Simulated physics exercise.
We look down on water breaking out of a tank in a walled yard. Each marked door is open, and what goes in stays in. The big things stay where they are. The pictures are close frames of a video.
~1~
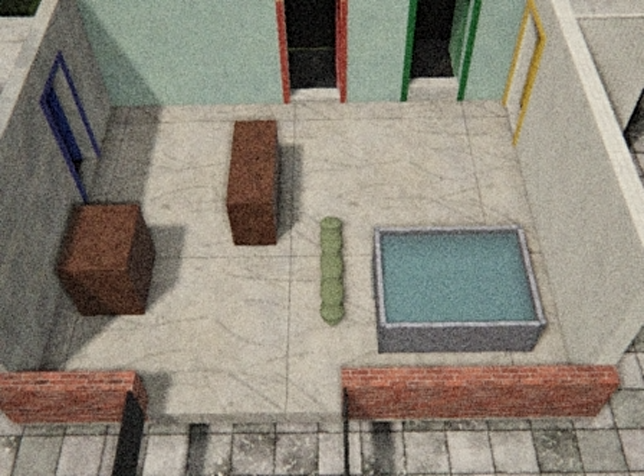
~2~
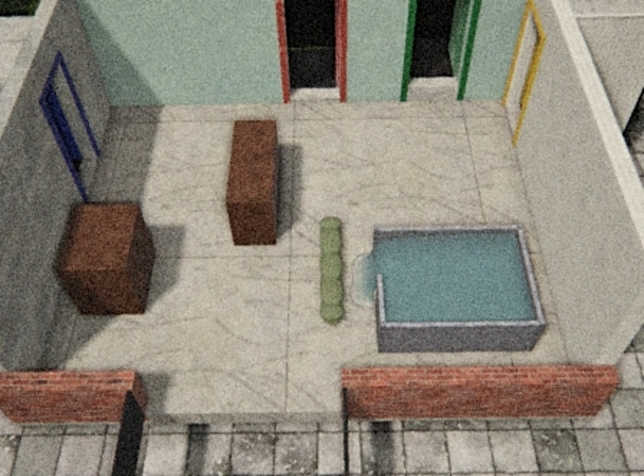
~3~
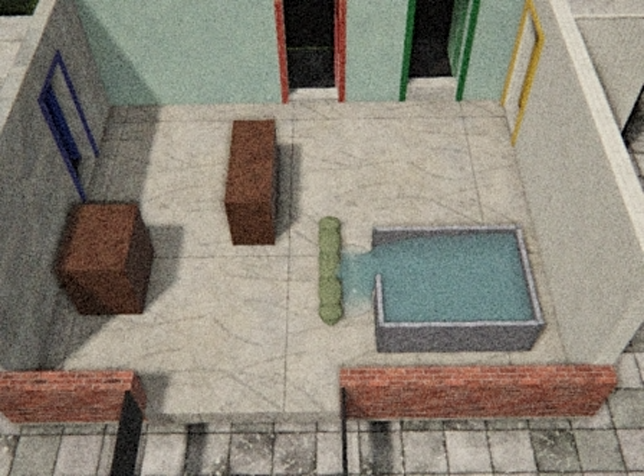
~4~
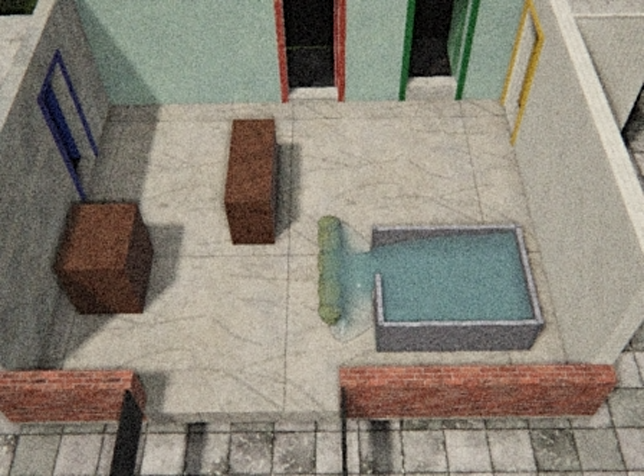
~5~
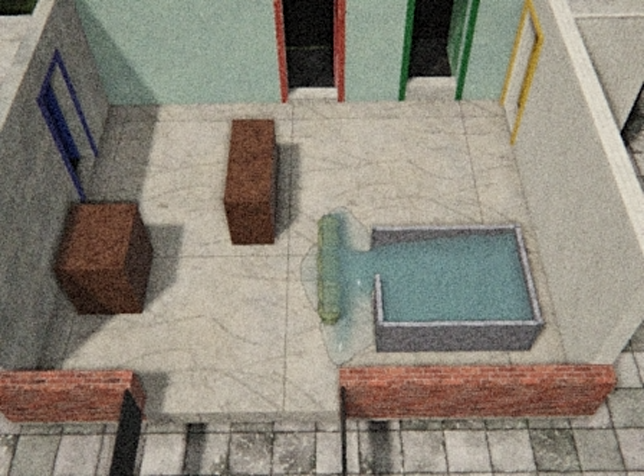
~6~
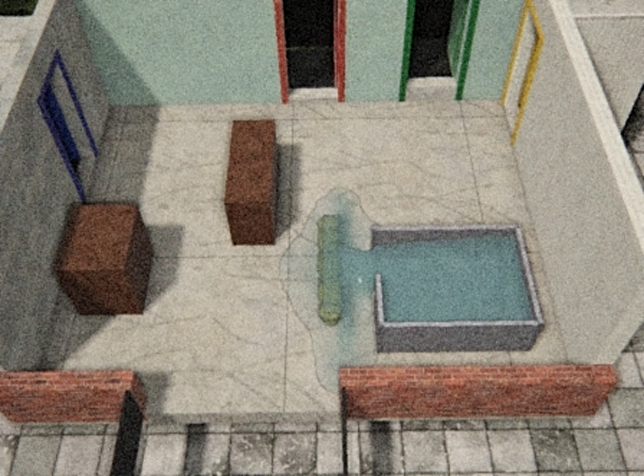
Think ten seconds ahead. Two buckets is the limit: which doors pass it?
In the end: The green door admits no more than that; the blue door admits no more than that; the yellow door admits no more than that; the red door admits no more than that.
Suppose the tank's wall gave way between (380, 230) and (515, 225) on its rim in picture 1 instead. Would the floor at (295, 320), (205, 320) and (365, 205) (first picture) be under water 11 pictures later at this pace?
In turn: No water, clear, flooded.
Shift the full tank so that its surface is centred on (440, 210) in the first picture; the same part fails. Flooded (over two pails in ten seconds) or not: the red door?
In short: Red floods.
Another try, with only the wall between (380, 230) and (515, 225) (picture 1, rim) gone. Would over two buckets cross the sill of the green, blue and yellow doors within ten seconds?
Then: The green one takes less; the blue one passes that mark; the yellow one floods.
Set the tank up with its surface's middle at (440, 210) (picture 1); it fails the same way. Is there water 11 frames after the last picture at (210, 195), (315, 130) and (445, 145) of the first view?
In turn: Dry, under water, no water.
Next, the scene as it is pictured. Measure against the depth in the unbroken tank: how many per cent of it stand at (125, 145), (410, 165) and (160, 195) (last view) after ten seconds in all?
Roughly 8, 2 and 4 per cent, in turn.
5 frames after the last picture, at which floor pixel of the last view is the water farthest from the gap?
Around (329, 133).
A moment on, water covers 25 % of the floor; the green door not reached, the blue door not reached, the yellow door not reached, the red door not reached.
Next, water covers 50 % of the floor; the green door wet at the sill, nothing in, the blue door not reached, the yellow door not reached, the red door wet at the sill, nothing in.
Then, water covers 55 % of the floor; the green door wet at the sill, nothing in, the blue door not reached, the yellow door wet at the sill, nothing in, the red door wet at the sill, nothing in.
Later, water covers 75 % of the floor; the green door wet at the sill, nothing in, the blue door wet at the sill, nothing in, the yellow door under two buckets in, the red door under two buckets in.
In the end, water covers 90 % of the floor; the green door wet at the sill, nothing in, the blue door wet at the sill, nothing in, the yellow door under two buckets in, the red door under two buckets in.
